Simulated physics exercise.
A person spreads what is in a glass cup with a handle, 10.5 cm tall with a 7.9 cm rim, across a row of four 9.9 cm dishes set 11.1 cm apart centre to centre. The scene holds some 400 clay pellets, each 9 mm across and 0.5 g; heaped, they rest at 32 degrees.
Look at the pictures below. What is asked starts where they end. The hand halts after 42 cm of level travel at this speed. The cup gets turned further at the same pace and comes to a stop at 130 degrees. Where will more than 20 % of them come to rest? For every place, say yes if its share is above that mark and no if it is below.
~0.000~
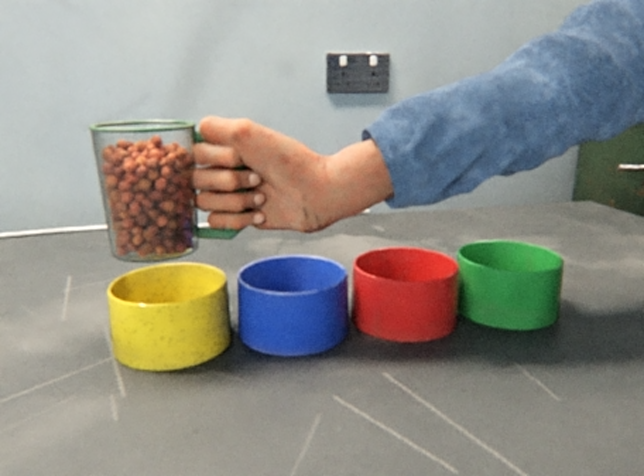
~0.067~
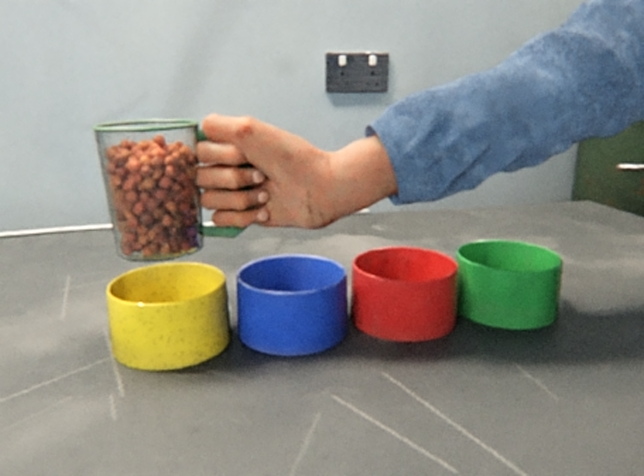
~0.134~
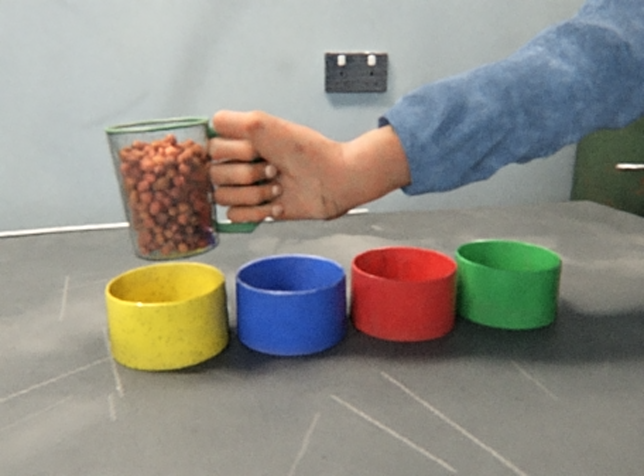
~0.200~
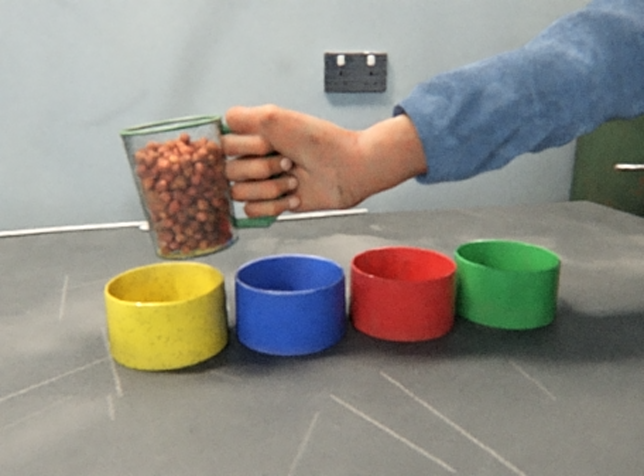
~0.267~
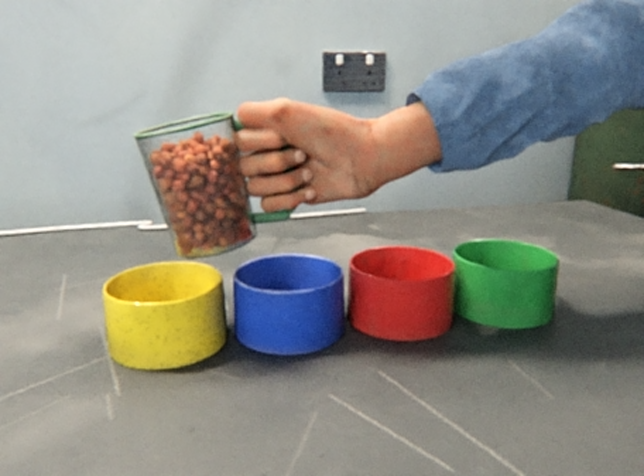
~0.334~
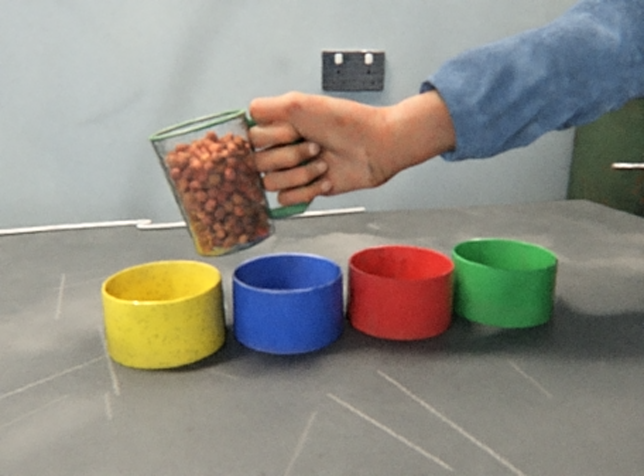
Red: No, blue: No, green: Yes, yellow: No, counter: No.
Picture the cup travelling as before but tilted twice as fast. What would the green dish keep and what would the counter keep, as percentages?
Green 0, counter 10.
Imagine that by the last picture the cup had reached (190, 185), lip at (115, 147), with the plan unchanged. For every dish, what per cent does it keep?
In the end red holds 20, blue holds 60, green holds 0, yellow holds 0.
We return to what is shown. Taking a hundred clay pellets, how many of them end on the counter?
The figure is about 5 percent.
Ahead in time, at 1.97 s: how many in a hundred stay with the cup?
Roughly 90 in a hundred.
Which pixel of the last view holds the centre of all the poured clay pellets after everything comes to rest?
Estimated resting centre: Around (505, 281).
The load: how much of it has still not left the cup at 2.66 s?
Approx. 0 % - an estimate.
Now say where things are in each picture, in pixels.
Cup at (150, 189), tilt 0 degrees, lip at (92, 127), moved 0.0 cm; middle of the pieces at (155, 196); yellow dish at (169, 283); blue dish at (293, 273); red dish at (406, 264); green dish at (509, 256), in the first picture.
Cup at (154, 189), tilt 1 degrees, lip at (95, 127), moved 0.4 cm; middle of the pieces at (159, 196), in the second picture.
Cup at (168, 188), tilt 4 degrees, lip at (107, 130), moved 1.6 cm; middle of the pieces at (174, 195), in the third picture.
Cup at (185, 187), tilt 8 degrees, lip at (122, 133), moved 3.1 cm; middle of the pieces at (191, 193), in the fourth picture.
Cup at (201, 185), tilt 11 degrees, lip at (136, 135), moved 4.5 cm; middle of the pieces at (207, 192), in the fifth picture.
Cup at (218, 184), tilt 15 degrees, lip at (151, 138), moved 6.0 cm; middle of the pieces at (224, 190); yellow dish at (163, 281); blue dish at (288, 271); red dish at (401, 262); green dish at (504, 254). Its pace works out near 55 degrees a second; the hand travels 22 cm a second, in the sixth picture.
After 1.31 s, tilt 68 degrees; cup holds 100 %.
After 1.97 s, tilt 104 degrees; cup holds 90 %, green 10 %.
After 2.66 s, tilt 130 degrees; cup holds 0 %, green 90 %.
At rest (3.1 s), red 0 %, blue 0 %, green 90 %, yellow 0 %, counter 5 %.
